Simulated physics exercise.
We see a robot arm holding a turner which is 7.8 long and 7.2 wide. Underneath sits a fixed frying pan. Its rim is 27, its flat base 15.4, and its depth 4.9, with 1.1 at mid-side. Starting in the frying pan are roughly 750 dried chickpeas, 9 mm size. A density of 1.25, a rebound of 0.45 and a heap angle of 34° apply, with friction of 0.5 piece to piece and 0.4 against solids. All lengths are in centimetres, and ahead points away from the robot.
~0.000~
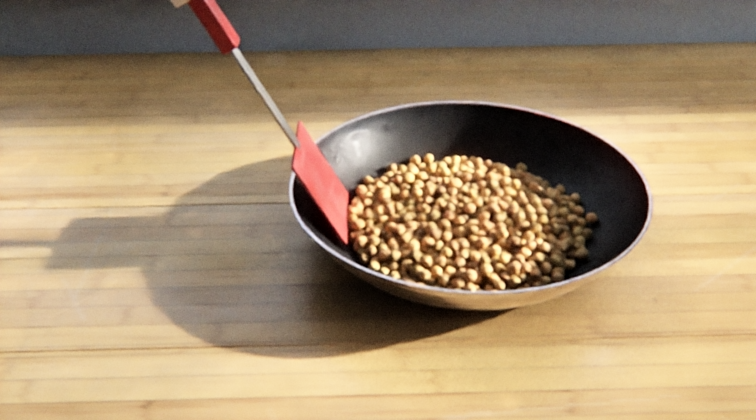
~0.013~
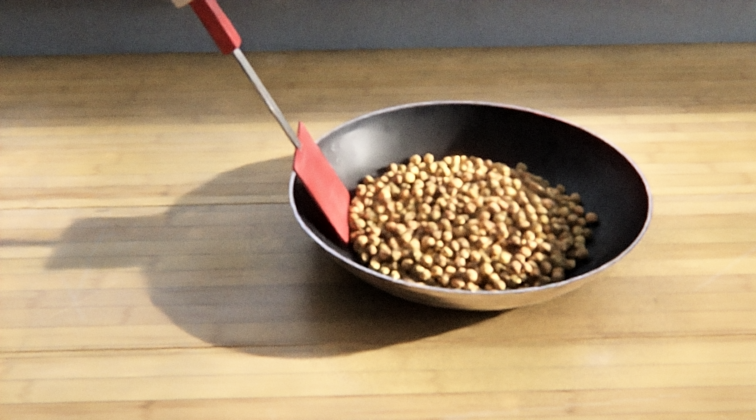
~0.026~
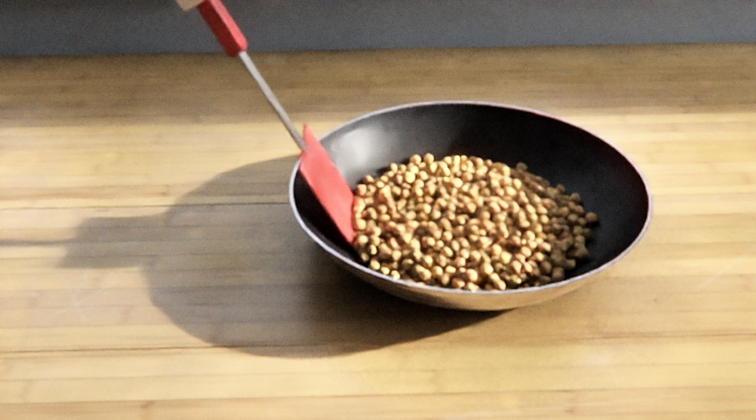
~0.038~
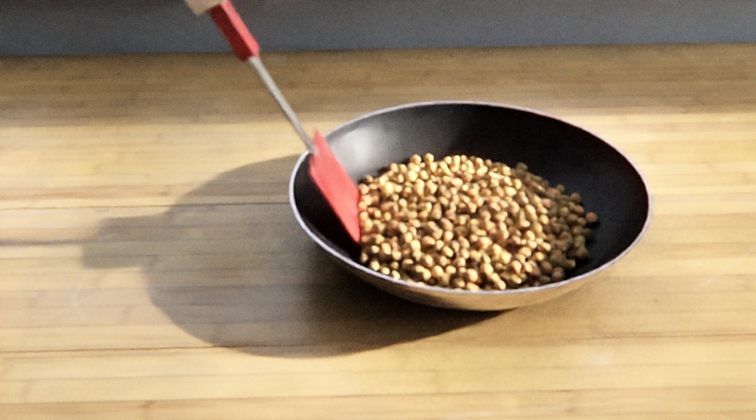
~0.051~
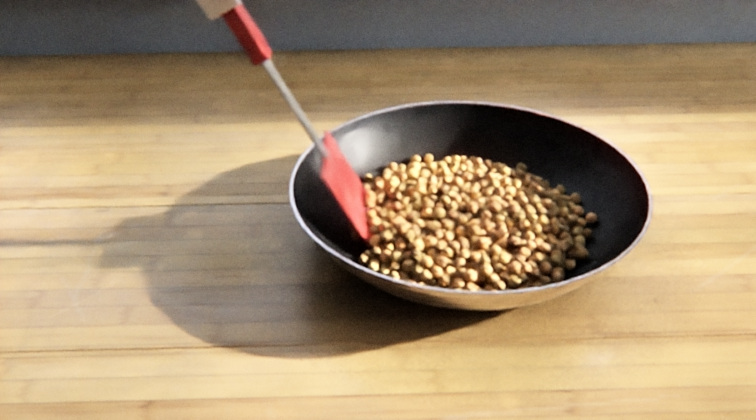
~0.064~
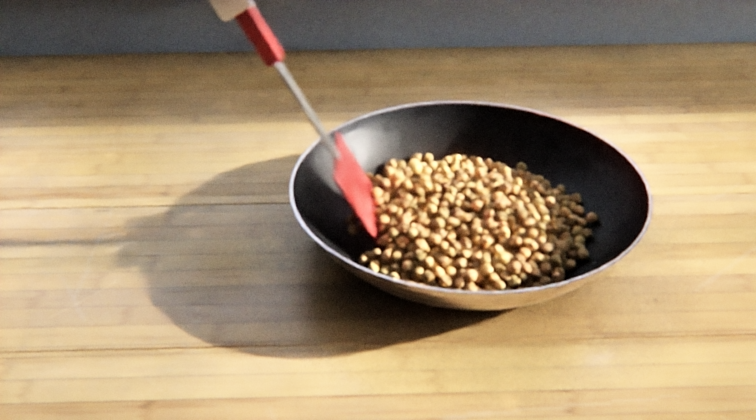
To begin with, a red turner rests against the left side of a heap of dried chickpeas in a dark frying pan on a wooden surface. The turner then slides a short way to the right, nudging the nearest chickpeas slightly, while the rest of the heap barely moves.
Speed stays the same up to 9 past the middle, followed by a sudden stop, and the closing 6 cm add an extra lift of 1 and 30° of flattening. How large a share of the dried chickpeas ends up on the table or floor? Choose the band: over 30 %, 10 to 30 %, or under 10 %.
Under 10 %.
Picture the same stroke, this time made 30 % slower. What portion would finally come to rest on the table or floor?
Approx. 0 per cent.
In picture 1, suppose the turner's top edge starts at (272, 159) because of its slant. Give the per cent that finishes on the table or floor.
I'd estimate around 0 per cent.
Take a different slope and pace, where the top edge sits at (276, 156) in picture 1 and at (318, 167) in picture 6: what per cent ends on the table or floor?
Roughly 5 percent ends up there.
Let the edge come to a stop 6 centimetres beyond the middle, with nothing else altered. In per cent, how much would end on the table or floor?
Estimate: Approx. 0 %.
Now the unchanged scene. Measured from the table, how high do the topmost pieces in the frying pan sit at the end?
It reaches roughly 6.0 cm.
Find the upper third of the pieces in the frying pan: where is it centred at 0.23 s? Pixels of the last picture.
Roughly pixel (558, 200).
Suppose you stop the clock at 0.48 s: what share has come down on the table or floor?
Fraction noted: Close to 5 per cent.
After 0.15 s, sloping 63°, highest piece 5 above the table; 751 in the frying pan.
After 0.23 s, sloping 54°, highest piece 5 above the table; 751 in the frying pan.
After 0.48 s, sloping 33°, highest piece 6 above the table; 725 in the frying pan, 25 on the table or floor, 1 on the blade or in flight.
After 1.53 s, sloping 33°, highest piece 5 above the table; 725 in the frying pan, 26 on the table or floor.
In the end, 725 in the frying pan, 26 on the table or floor. That is 3 % on the table or floor.
